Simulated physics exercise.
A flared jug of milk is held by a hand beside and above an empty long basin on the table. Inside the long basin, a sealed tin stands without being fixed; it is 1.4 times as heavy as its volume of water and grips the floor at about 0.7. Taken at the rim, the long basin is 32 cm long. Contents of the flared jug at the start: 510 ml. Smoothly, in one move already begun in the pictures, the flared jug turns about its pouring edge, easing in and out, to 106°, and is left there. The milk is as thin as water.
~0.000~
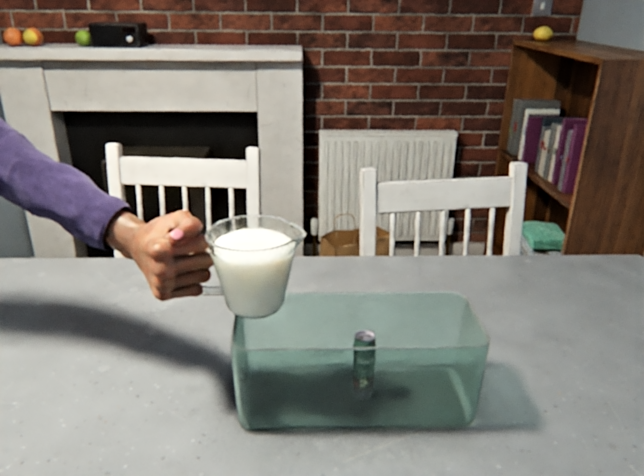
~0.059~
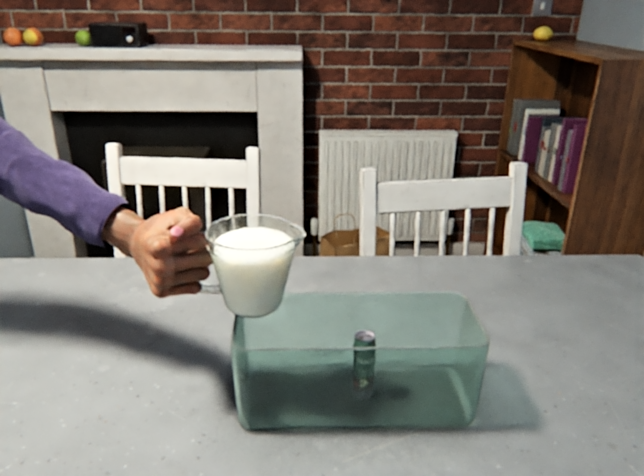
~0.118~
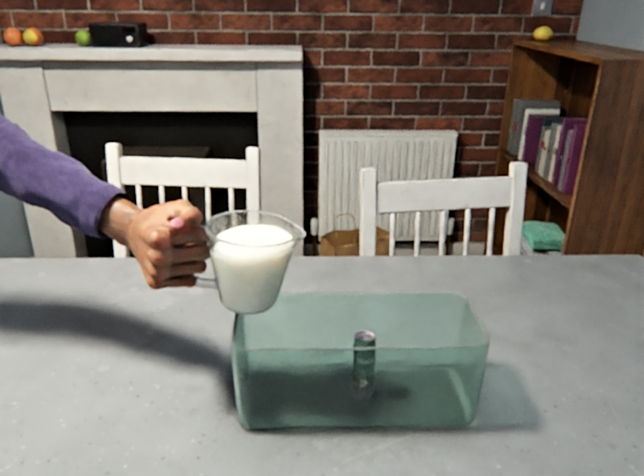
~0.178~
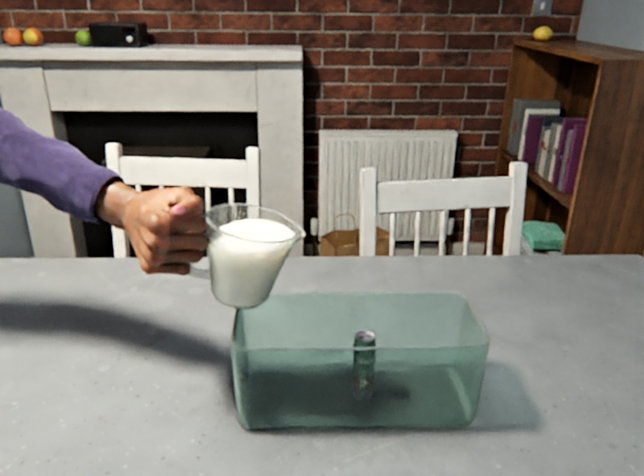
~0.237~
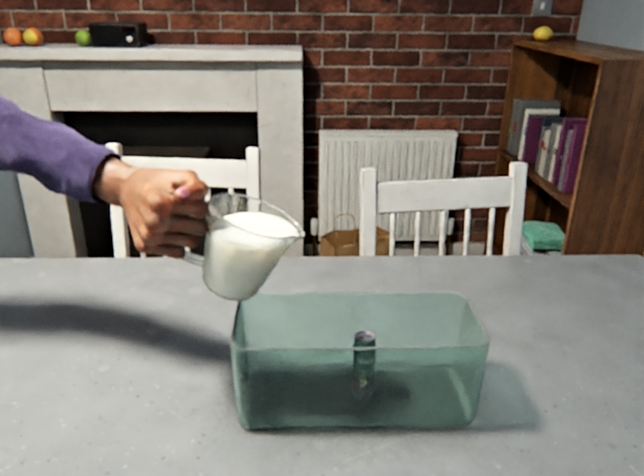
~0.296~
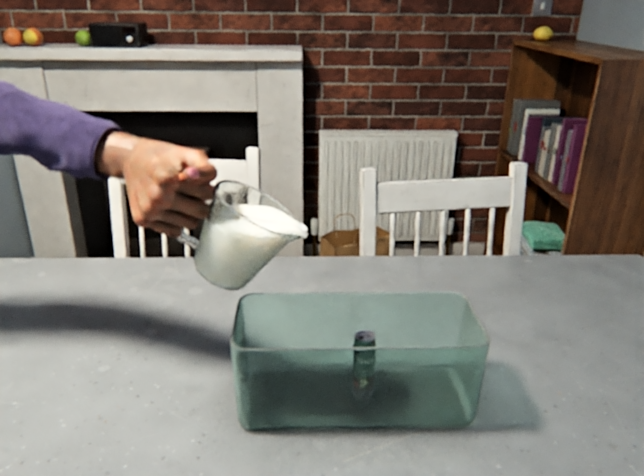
At a grey table in a room with a brick wall, a hand in a purple sleeve held a glass jug of milk above a clear greenish basin with a small can inside, and steadily tilted it rightward.
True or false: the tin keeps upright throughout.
True.
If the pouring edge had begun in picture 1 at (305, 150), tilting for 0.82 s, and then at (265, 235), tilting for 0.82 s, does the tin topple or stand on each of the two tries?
Trial 1 - tin stays standing; trial 2 - tin tips.
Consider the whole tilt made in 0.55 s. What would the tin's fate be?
The tin would stay balanced.
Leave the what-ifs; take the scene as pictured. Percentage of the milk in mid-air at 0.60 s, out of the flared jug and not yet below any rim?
I'd put it at about 36 percent.
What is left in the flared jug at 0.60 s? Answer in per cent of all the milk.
52 %.
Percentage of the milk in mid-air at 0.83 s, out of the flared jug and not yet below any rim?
Something like 22 per cent of the total.
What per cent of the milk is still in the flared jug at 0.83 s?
Around 4 percent of it.
Then, 0.60 s in, the tilt is 89° and 53 per cent is still to pour; the tin stands where it began.
Then, 0.83 s in, the tilt is 106° and 4 per cent is still to pour; the tin stands where it began.
Then, 1.06 s in, the tilt is 106° and 0 per cent is still to pour; the tin stands where it began.
Then, 1.32 s in, the tilt is 106° and 0 per cent is still to pour; the tin stands where it began.
Finally, the tin stands where it began.
